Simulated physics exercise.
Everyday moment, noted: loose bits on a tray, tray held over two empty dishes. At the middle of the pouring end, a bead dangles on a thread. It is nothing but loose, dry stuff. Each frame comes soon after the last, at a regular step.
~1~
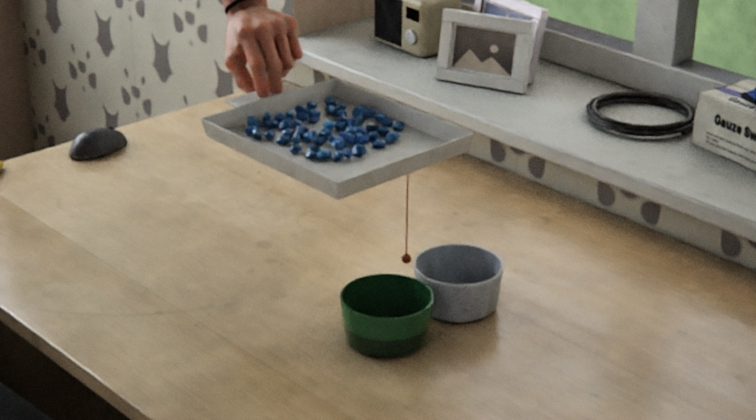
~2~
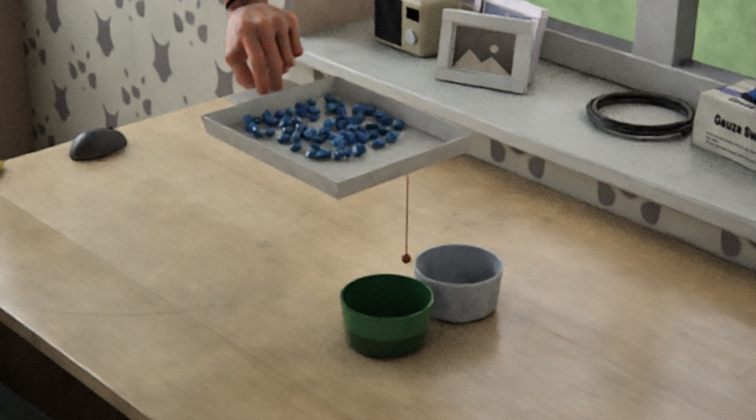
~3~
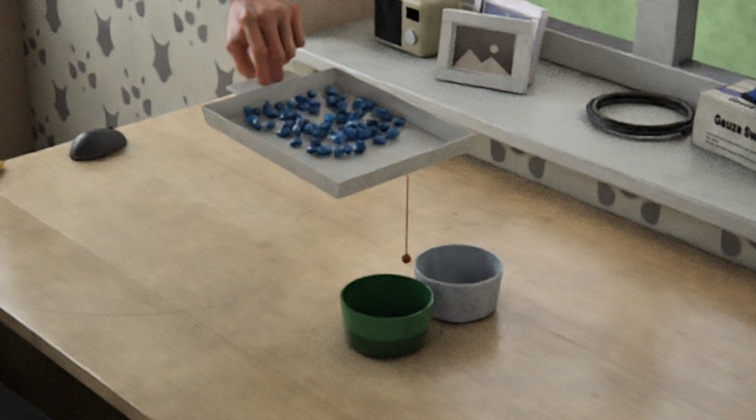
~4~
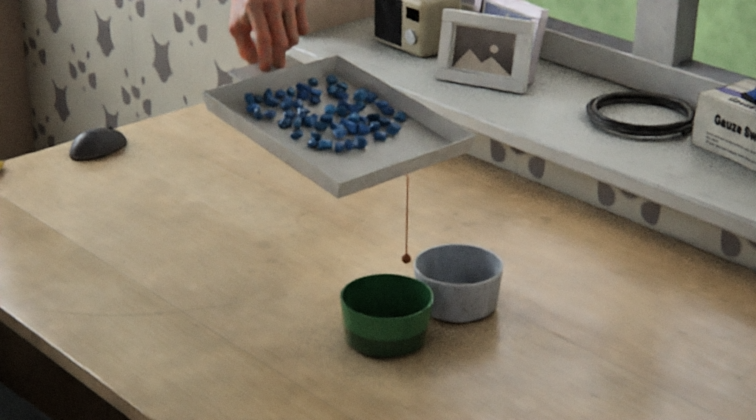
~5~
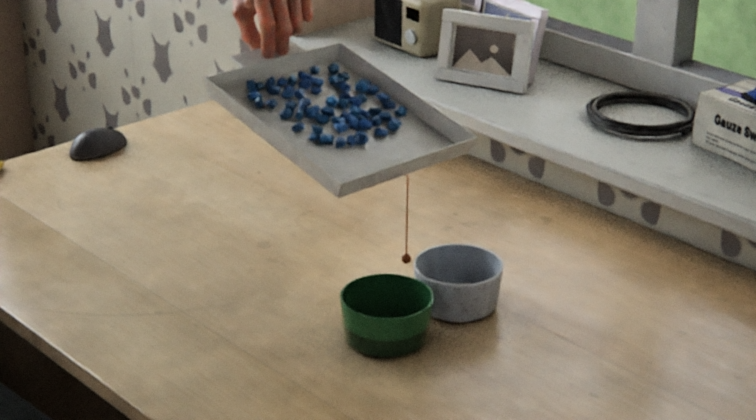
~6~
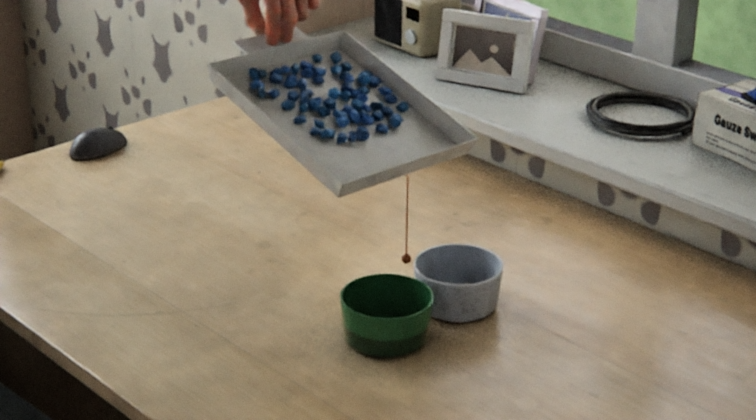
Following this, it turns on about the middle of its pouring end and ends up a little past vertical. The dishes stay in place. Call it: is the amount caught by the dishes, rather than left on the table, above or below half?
Above half.
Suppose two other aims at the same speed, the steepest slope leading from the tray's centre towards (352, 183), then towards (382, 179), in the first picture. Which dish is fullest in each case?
Well, at the first place the left-side one, and at the second the left-side one.
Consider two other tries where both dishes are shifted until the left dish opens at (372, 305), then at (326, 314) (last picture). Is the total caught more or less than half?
Taking the places in turn, it's past half and then shy of half.
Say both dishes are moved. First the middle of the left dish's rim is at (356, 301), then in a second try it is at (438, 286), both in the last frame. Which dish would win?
The first try: Right. The second: The left-hand dish.
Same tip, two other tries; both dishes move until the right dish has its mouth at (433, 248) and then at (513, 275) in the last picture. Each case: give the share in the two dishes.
Trial 1 near 0 percent, trial 2 near 60 percent.
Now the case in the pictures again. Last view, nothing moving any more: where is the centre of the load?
(465, 306).
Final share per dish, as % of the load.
Result - left dish: 20 %; right dish: 40 %.
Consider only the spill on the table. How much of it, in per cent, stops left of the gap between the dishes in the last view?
0 in a hundred, roughly.
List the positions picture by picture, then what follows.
The first picture shows corners of the pouring end (338, 180) and (468, 133), level; middle of the load (329, 126), aquarium stones; left dish (418, 330); right dish (490, 296); bead on its thread (406, 259).
The second picture shows corners of the pouring end (338, 180) and (469, 133), level; middle of the load (329, 124).
The third picture shows corners of the pouring end (339, 180) and (469, 134), tipped barely, level across its low end; middle of the load (329, 118).
The fourth picture shows corners of the pouring end (340, 180) and (470, 135), tipped a little, level across its low end; middle of the load (330, 110).
The fifth picture shows corners of the pouring end (342, 180) and (471, 136), tipped a little, level across its low end; middle of the load (332, 101).
The sixth picture shows corners of the pouring end (343, 180) and (472, 137), tipped clearly, level across its low end; middle of the load (334, 93); left dish (418, 330); right dish (490, 296).
Just after the last frame, tray tipped steeply; every one on the tray.
A moment on, tray tipped right over; the larger part on the tray; about a tenth in the left dish; about a tenth in the right dish; about a tenth outside both; just a few in the air.
Further on, tray tipped past a quarter turn; roughly a quarter in the left dish; roughly half in the right dish; roughly a third outside both.
When it is over, tray tipped past a quarter turn; roughly a quarter in the left dish; roughly half in the right dish; roughly a third outside both.
